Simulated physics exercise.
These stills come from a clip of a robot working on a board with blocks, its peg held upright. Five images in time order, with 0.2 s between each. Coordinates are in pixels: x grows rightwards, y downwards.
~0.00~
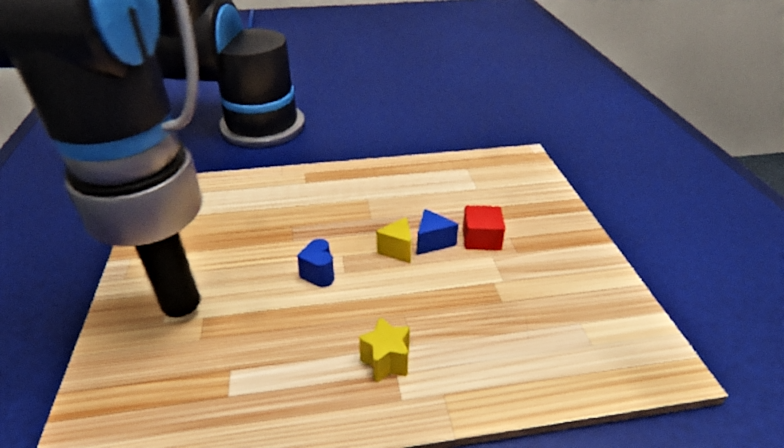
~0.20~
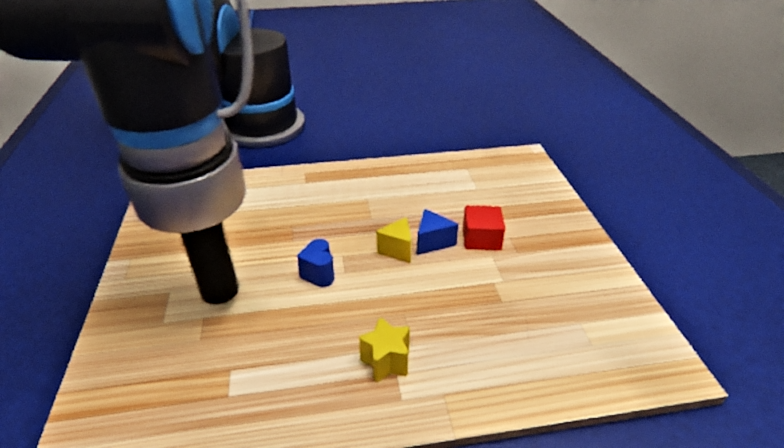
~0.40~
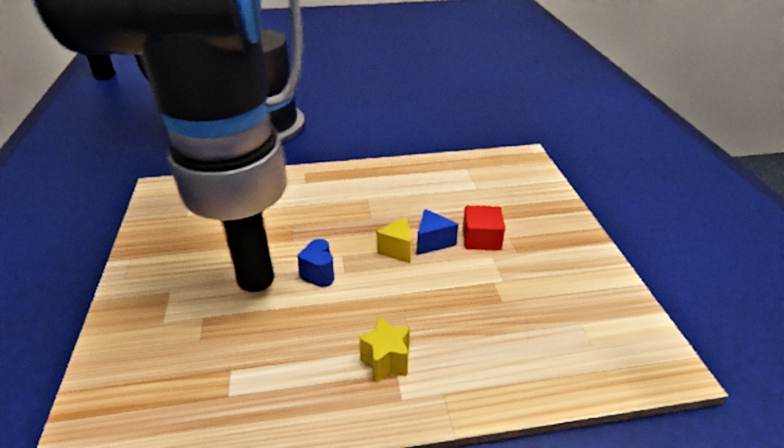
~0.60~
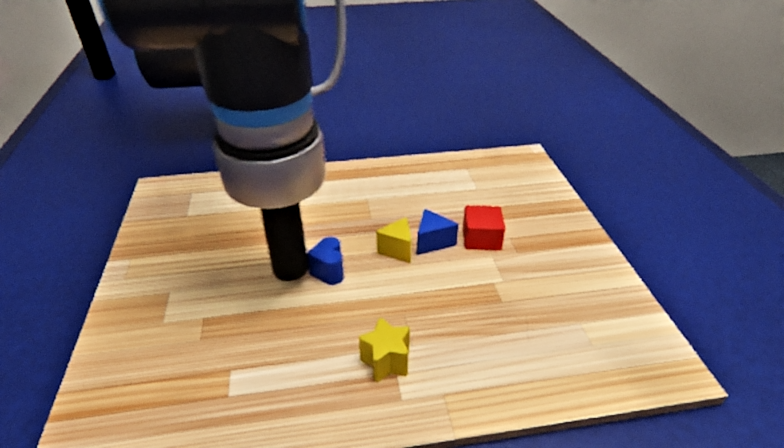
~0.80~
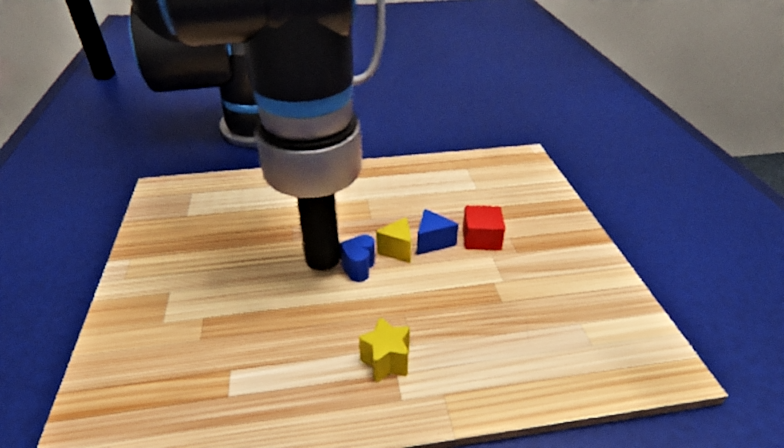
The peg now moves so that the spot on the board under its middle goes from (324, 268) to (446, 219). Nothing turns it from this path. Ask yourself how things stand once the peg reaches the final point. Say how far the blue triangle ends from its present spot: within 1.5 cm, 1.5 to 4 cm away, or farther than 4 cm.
It will move more than 4 cm.
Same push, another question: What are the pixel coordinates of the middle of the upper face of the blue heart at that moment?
It is at (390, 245).
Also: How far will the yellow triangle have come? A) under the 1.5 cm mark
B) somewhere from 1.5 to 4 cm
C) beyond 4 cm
(C)
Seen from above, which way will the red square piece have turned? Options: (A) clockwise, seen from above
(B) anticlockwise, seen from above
I choose B.
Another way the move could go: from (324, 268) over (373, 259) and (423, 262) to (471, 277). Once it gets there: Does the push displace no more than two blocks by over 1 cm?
No, it doesn't check out.
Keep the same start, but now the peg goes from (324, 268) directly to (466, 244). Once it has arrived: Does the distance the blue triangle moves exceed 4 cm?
In short: Yes.
On the path given first. One third of the way, peg (368, 241); blue heart (387, 245), turned 75° clockwise; yellow triangle (406, 228).
Two thirds of the way, peg (409, 225); blue heart (390, 245), turned 85° clockwise; yellow triangle (441, 222), turned 60° clockwise; blue triangle (472, 227), turned 20° clockwise; red square piece (499, 218), turned 35° anticlockwise.
At the end, peg (447, 210); blue heart (390, 245), turned 85° clockwise; yellow triangle (454, 217), turned 125° clockwise; blue triangle (480, 234), turned 15° clockwise; red square piece (500, 218), turned 35° anticlockwise.
